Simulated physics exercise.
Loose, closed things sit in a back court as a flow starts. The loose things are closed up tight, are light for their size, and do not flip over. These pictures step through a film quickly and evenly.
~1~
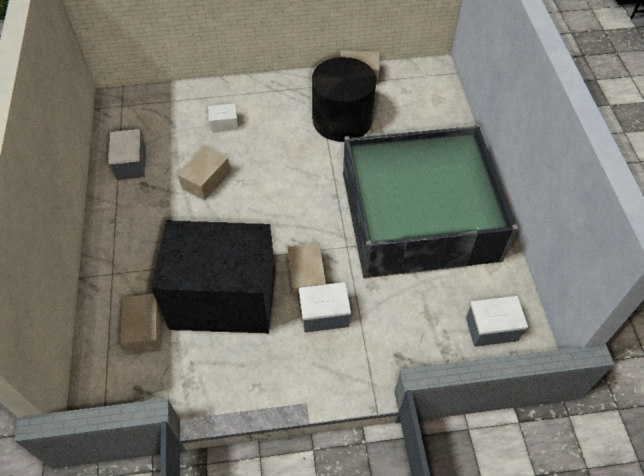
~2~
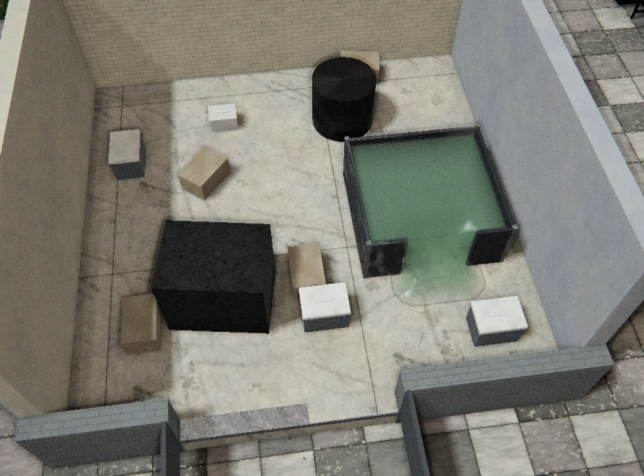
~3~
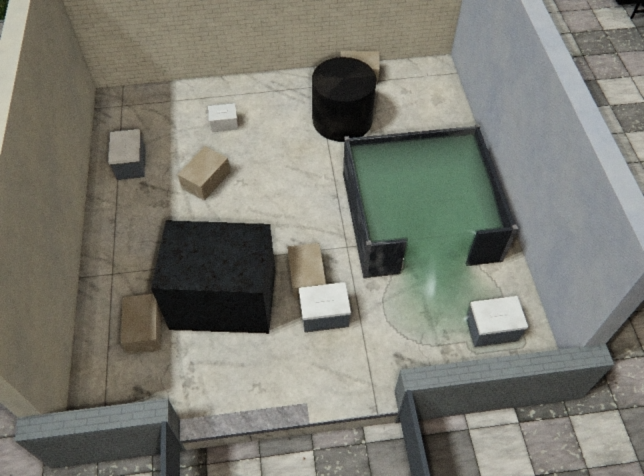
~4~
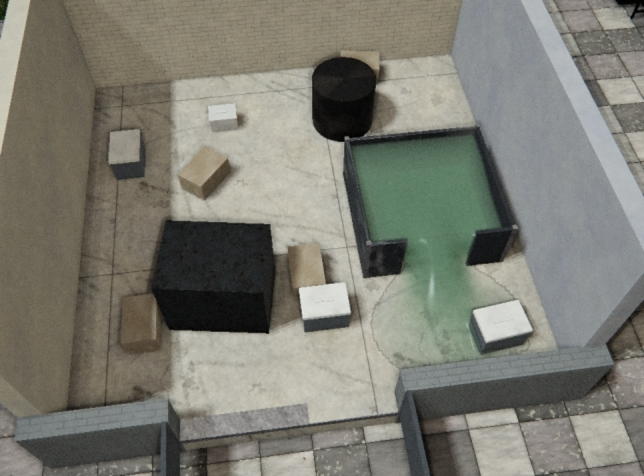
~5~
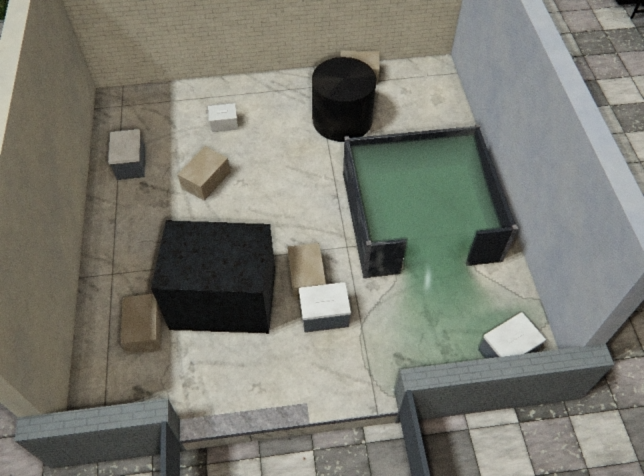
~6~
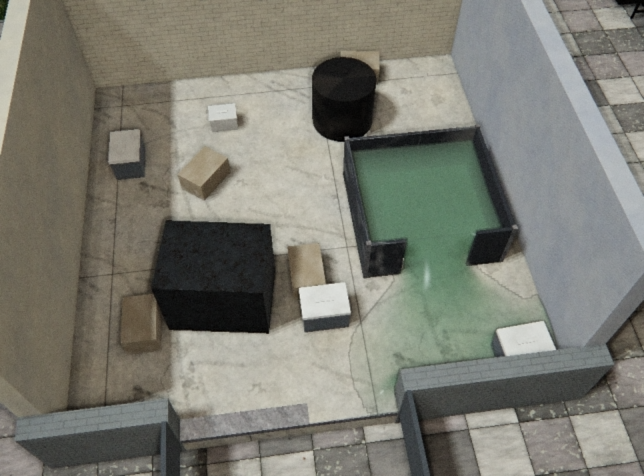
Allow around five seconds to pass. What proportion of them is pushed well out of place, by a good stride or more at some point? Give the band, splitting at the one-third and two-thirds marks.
Below a third.
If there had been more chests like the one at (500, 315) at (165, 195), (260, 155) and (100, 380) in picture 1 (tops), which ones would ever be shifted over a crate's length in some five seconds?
First falls short; second falls short; third driven off.
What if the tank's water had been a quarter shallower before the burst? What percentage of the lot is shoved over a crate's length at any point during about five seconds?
Share displaced: Approx. 10 percent.
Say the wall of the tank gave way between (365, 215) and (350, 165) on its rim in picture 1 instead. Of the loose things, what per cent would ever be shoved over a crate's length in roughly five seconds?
I make it 50 per cent.
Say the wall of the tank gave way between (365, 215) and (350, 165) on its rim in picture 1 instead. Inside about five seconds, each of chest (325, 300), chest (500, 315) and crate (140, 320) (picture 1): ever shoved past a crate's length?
Each in turn, ends up that far off, never travels that far, never travels that far.
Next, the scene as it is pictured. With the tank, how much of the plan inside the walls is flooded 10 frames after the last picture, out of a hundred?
My answer would be close to 30 per cent.
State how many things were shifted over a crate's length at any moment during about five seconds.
That adds up to 1.
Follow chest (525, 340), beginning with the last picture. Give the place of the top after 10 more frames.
The top ends up somewhere near (532, 282).
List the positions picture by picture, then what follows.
In the first frame, a chest at (500, 314) rests on the ground; a crate at (203, 166) rests on the ground; 0 of 8 have shifted.
In the second frame, a chest at (500, 314) rests on the ground; a crate at (203, 166) rests on the ground; 0 of 8 have shifted.
In the third frame, a chest at (500, 314) rests on the ground; a crate at (203, 166) rests on the ground; 0 of 8 have shifted.
In the fourth frame, a chest at (503, 320), on the bottom, close to its start; a crate at (203, 166) rests on the ground; 1 of 8 have shifted.
In the fifth frame, a chest at (515, 337), on the bottom, a stride from its start; a crate at (203, 166) rests on the ground; 1 of 8 have shifted.
In the sixth frame, a chest at (527, 341), on the bottom, a stride from its start; a crate at (203, 166) rests on the ground; 1 of 8 have shifted.
A moment on, 1 of 8 are well off their spots; 1 afloat.
Next, 0 of 8 are well off their spots; 1 afloat.
Later, 1 of 8 are well off their spots; 1 afloat.
In the end, 0 of 8 are well off their spots, and 1 have been at some point; 1 afloat.
